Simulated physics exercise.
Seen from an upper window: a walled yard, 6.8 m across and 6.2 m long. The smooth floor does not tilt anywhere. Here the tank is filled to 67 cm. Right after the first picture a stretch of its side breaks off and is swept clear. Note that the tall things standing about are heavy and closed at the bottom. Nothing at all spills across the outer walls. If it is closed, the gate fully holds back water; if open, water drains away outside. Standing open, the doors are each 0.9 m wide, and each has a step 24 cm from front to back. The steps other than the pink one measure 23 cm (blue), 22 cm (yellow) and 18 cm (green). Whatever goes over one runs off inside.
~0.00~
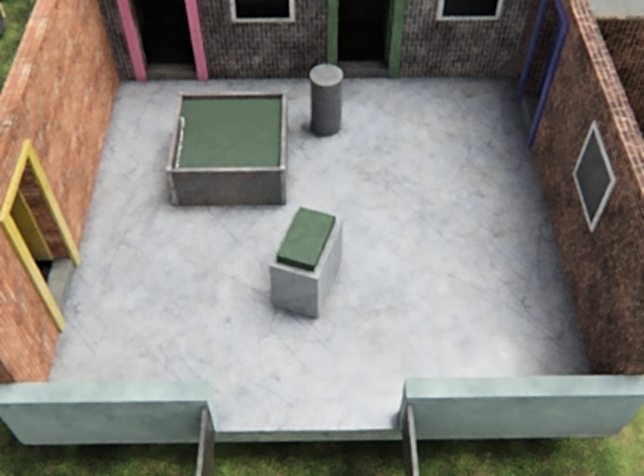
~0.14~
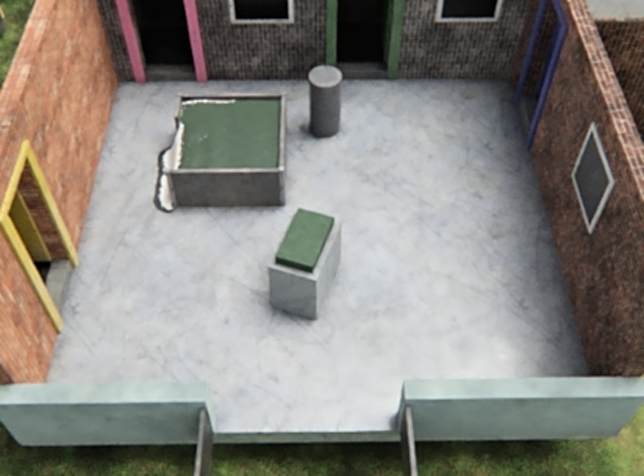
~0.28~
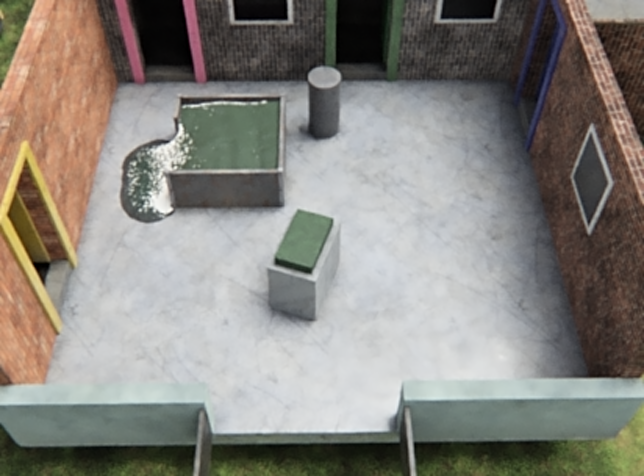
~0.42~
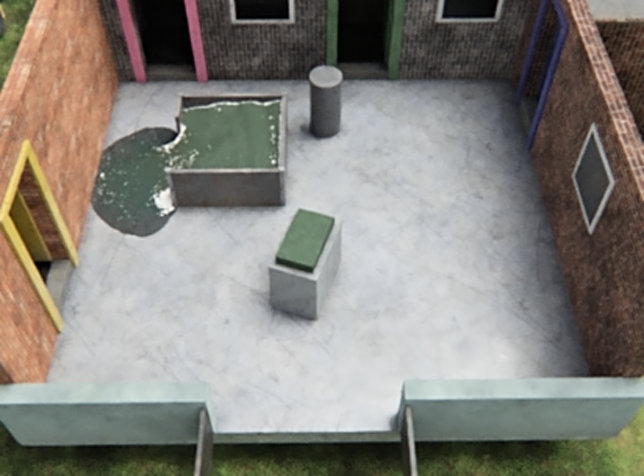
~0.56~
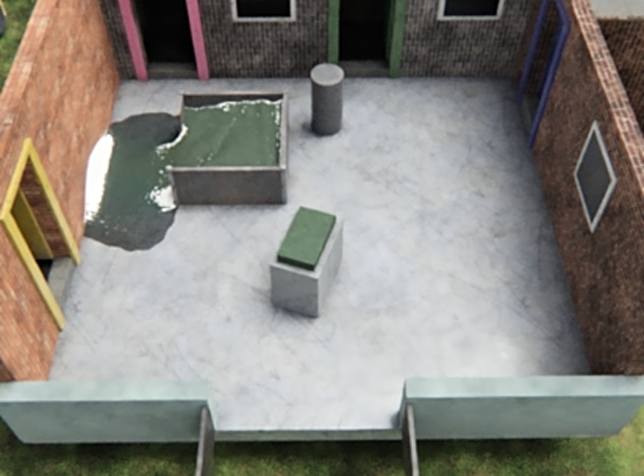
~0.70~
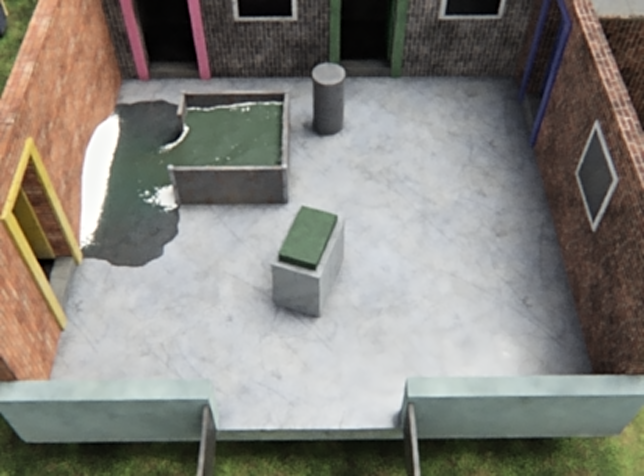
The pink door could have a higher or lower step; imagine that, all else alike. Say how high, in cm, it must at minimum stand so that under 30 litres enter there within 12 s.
It must stand at least about 14.5 cm high.
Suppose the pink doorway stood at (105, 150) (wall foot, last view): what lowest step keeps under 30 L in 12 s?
It needs roughly 29 cm.
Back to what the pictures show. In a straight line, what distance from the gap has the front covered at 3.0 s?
4.4 metres.
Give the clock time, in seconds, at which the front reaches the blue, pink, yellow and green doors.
Blue 4.5 s, pink 1.5 s, yellow 1.0 s, green 3.0 s.
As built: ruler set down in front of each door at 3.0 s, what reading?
In cm: Blue 0, pink 18, yellow 8, green 2.
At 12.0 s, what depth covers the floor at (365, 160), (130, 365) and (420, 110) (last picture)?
Approx. 3 / 4 / 2 cm.
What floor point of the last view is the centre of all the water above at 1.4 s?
Around (176, 173).
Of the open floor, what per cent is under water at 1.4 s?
Approximately 15 % of it.
After 1.4 s water covers 15 % of the floor, deepest (42 cm) near (110, 181); it has not reached the pink door.
After 3.0 s water covers 35 % of the floor, deepest (24 cm) near (46, 398); 18 cm at the pink door, 17 litres in over its 16 cm step.
After 12.0 s water covers 95 % of the floor, deepest (7 cm) near (458, 408); 3 cm at the pink door, 22 litres in over its 16 cm step.
At the pink door as built, the water arrived by 1.5 s and peaked near 21 cm at 2.2 s.
Run again over the same 12 s with other heights there, 49 litres in over 12.5 cm, 19 litres over 16.5 cm. The limit of 30 litres is kept from about 14.5 cm up.
